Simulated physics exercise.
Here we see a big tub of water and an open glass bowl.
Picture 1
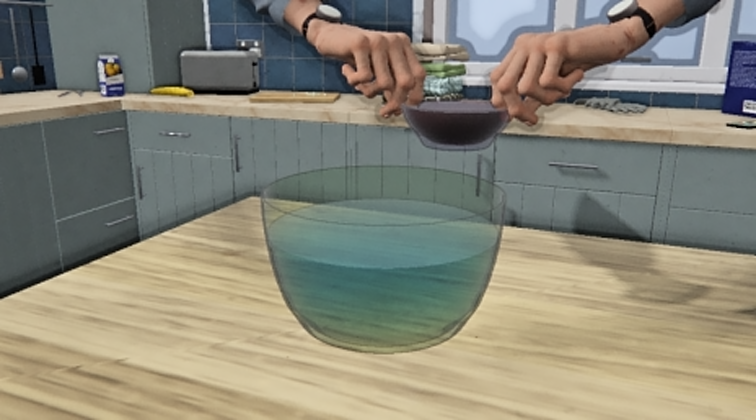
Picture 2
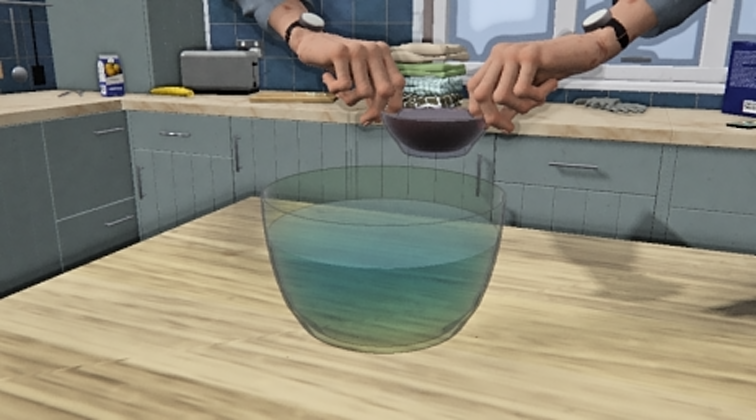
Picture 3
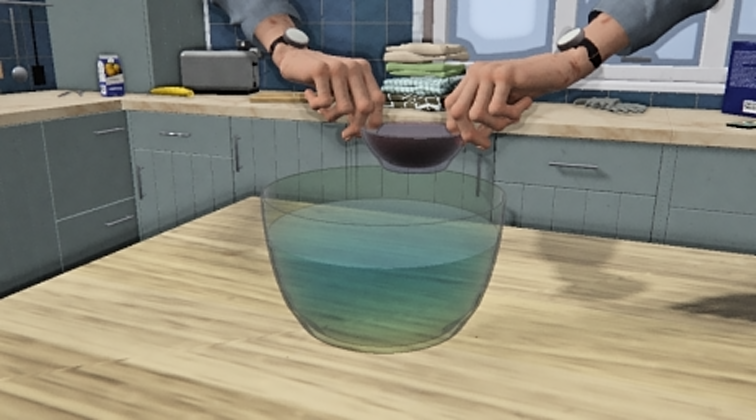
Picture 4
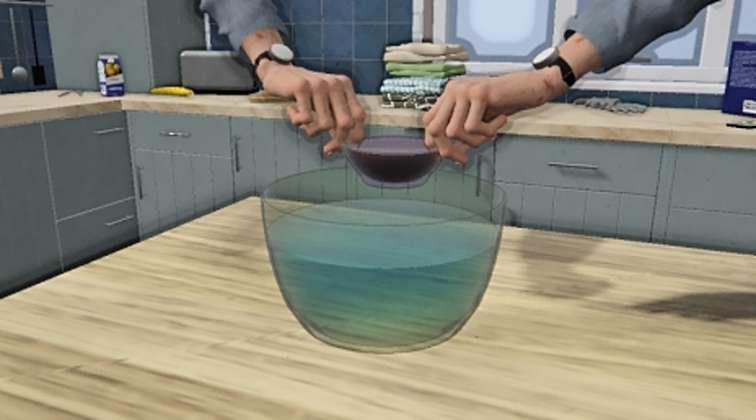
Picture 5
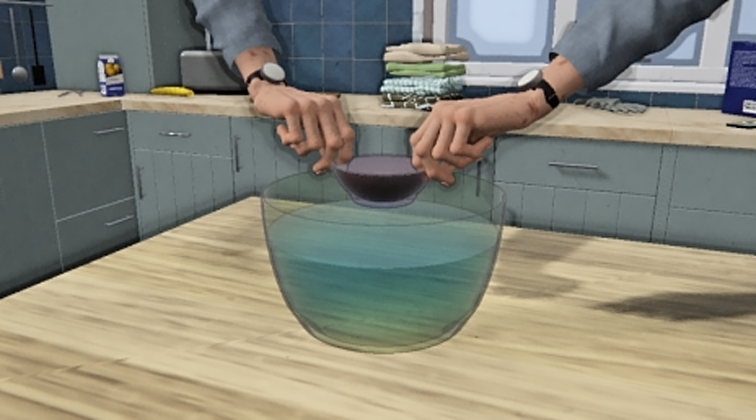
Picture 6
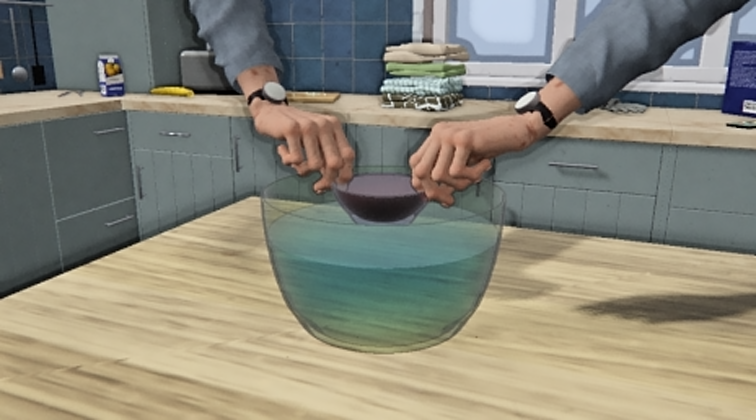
In the video, two hands hold a small, dark-looking open bowl above a large clear tub of water on a wooden surface in a kitchen, then lower it while moving slightly left until it is just above the water.
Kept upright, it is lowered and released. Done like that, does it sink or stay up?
It sinks.
Soon after, the bowl dips into the water.
Later, water pours in over its rim.
In the end, the bowl lies on the bottom.
